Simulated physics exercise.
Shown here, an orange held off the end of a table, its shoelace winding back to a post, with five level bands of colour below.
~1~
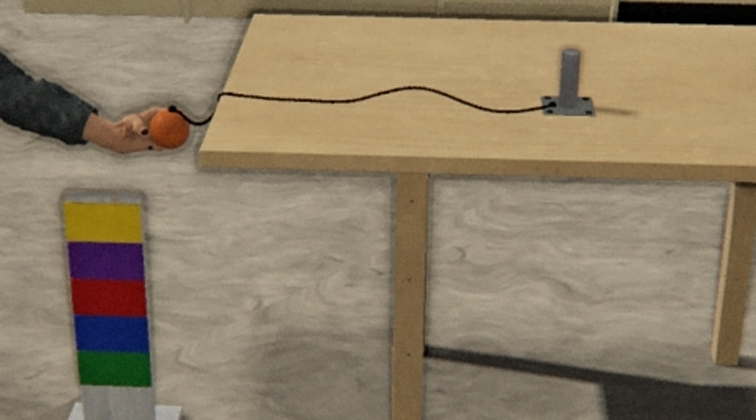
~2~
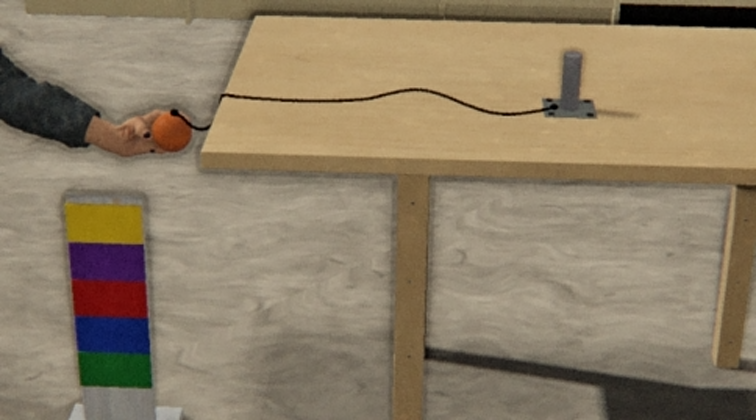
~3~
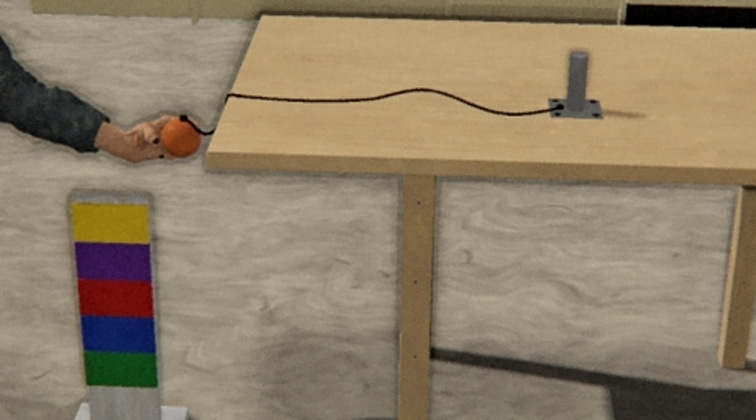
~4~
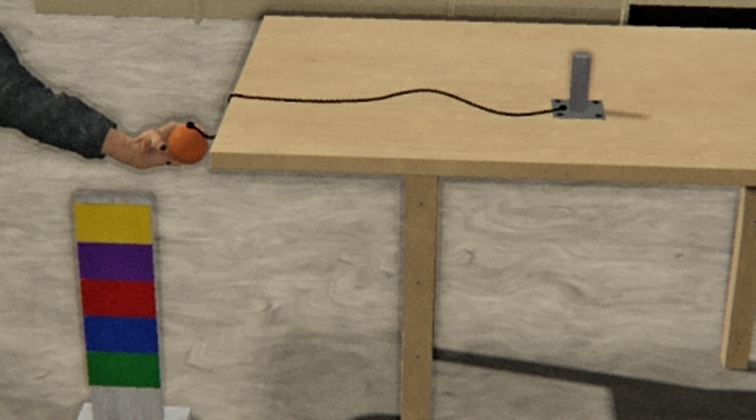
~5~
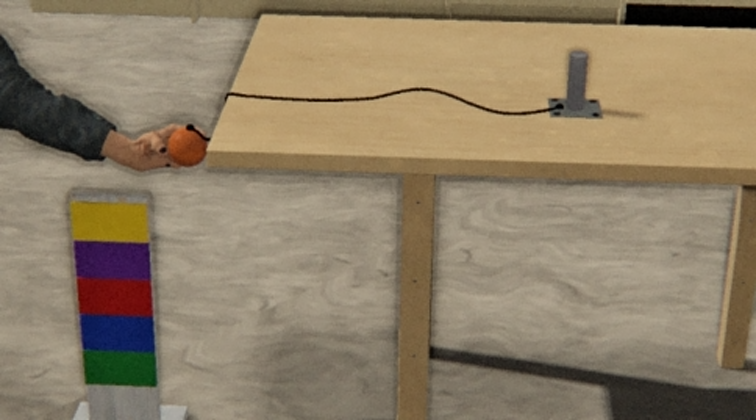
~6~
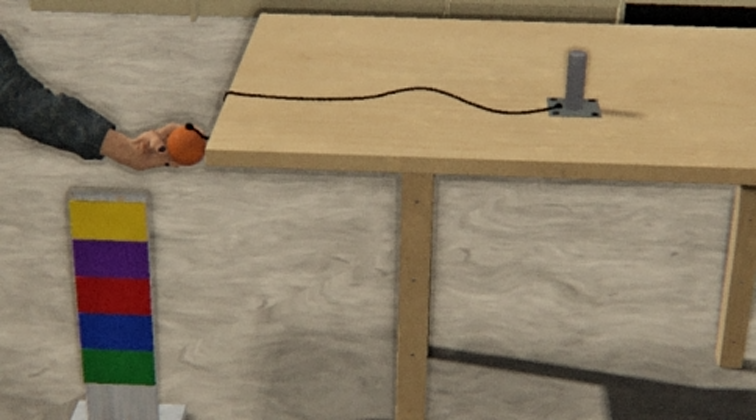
Beside a light wooden table, a hand at the left holds an orange just off the table's end, its dark shoelace winding back to a metal post, above five coloured bands. The hand eases the orange slightly down and to the right, then keeps it nearly still near the edge.
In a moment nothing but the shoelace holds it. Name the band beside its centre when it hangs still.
At yellow.
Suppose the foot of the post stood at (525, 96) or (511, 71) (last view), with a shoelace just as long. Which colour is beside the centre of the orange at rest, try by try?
Try by try: Purple; purple.
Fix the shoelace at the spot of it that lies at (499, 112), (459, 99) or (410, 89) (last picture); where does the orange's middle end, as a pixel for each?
Try by try, around (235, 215), (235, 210) and (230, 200).
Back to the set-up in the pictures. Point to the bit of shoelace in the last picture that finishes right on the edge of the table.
The one at (264, 97).
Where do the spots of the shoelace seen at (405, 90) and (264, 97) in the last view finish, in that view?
They go to (376, 97) and to (230, 94).
Early on, orange near (212, 206); level with yellow.
Midway, orange near (255, 216); level with yellow.
Near the end, orange near (242, 223); level with yellow.
Finally, orange near (235, 223); level with yellow. Its centre hangs level with the yellow band.
